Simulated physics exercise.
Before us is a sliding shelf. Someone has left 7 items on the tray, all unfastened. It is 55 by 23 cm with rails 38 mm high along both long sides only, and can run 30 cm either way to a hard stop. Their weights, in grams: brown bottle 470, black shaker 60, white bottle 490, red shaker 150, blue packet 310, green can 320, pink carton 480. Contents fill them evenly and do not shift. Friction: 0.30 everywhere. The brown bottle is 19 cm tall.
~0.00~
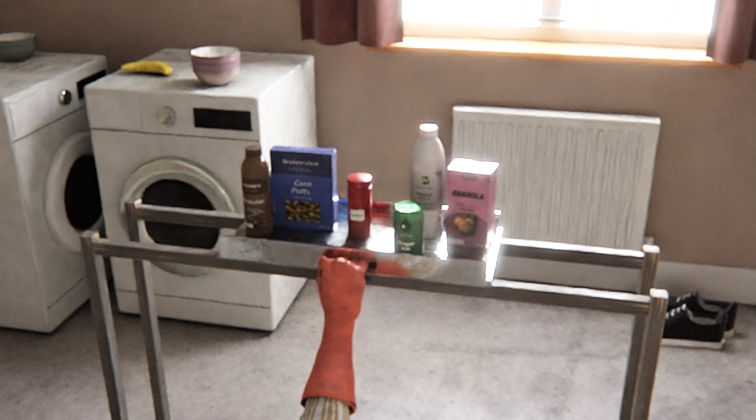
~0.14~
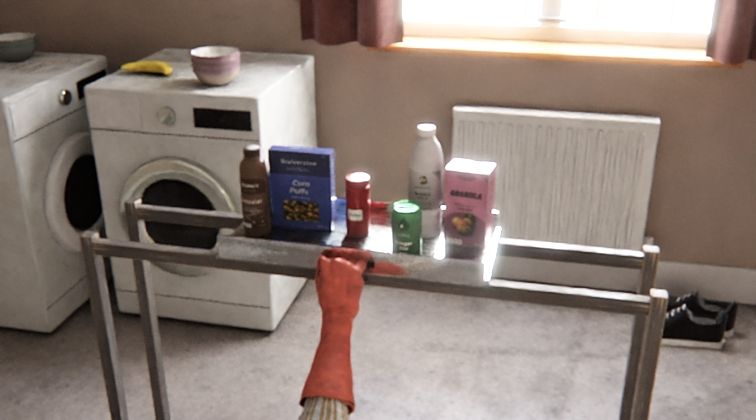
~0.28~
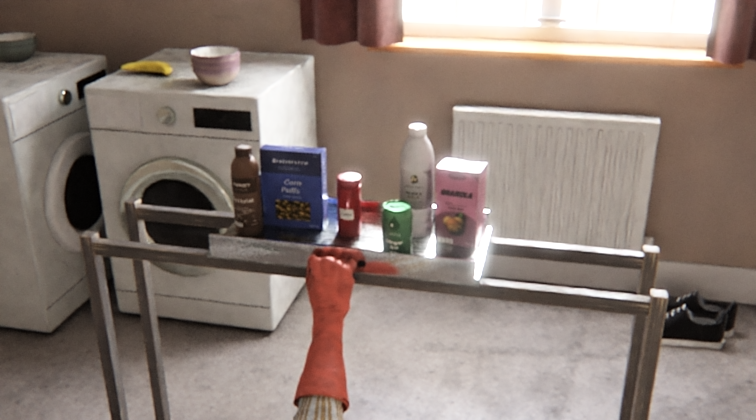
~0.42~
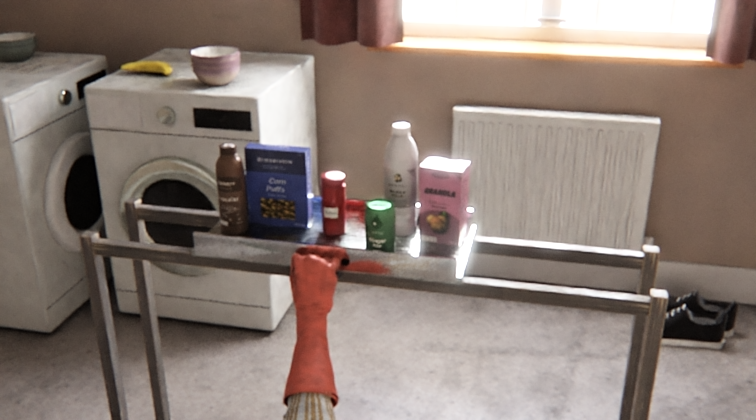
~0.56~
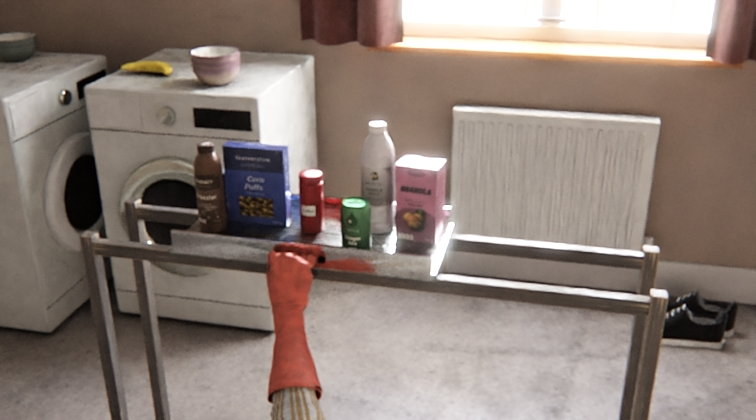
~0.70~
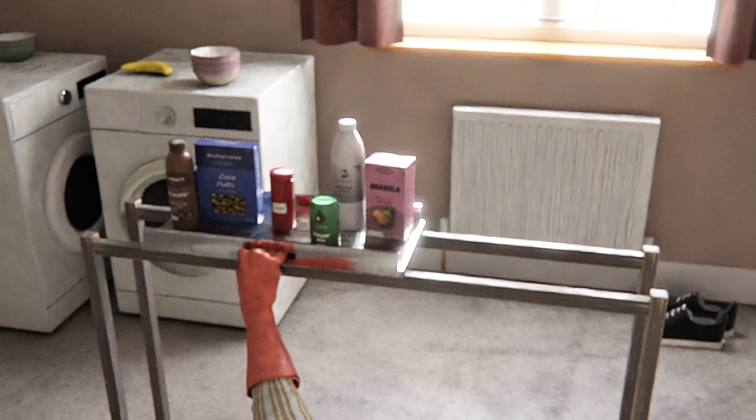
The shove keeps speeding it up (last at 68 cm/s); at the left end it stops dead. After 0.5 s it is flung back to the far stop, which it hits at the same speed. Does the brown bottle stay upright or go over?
The brown bottle falls over.
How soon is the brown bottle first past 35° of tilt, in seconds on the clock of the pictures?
Near 1.2 s.
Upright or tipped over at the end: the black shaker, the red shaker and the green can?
The black shaker tips over; the red shaker is still upright; the green can keeps standing.
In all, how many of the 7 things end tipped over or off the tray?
That comes to 2.
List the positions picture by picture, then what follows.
The first picture shows tray midway; brown bottle (257, 191).
The second picture shows tray midway; red shaker (358, 206); blue packet (303, 188).
In the third picture, tray has slid 2 cm left; green can (397, 233); pink carton (460, 203).
In the fourth picture, tray has slid 6 cm left; white bottle (401, 179).
In the fifth picture, tray has slid 11 cm left; red shaker (311, 201); blue packet (258, 184).
In the sixth picture, tray has slid 17 cm left; brown bottle (182, 184); green can (325, 226).
After 1.40 s, tray has slid 30 cm left; brown bottle and black shaker now off the tray; pink carton slid 7 cm; white bottle slid 7 cm.
After 2.60 s, tray has slid 3 cm left; pink carton slid 7 cm; white bottle slid 7 cm; blue packet slid 7 cm.
At rest (3.7 s), off the tray and tipped over, brown bottle and black shaker; the other 5 in place, give or take 5 cm.
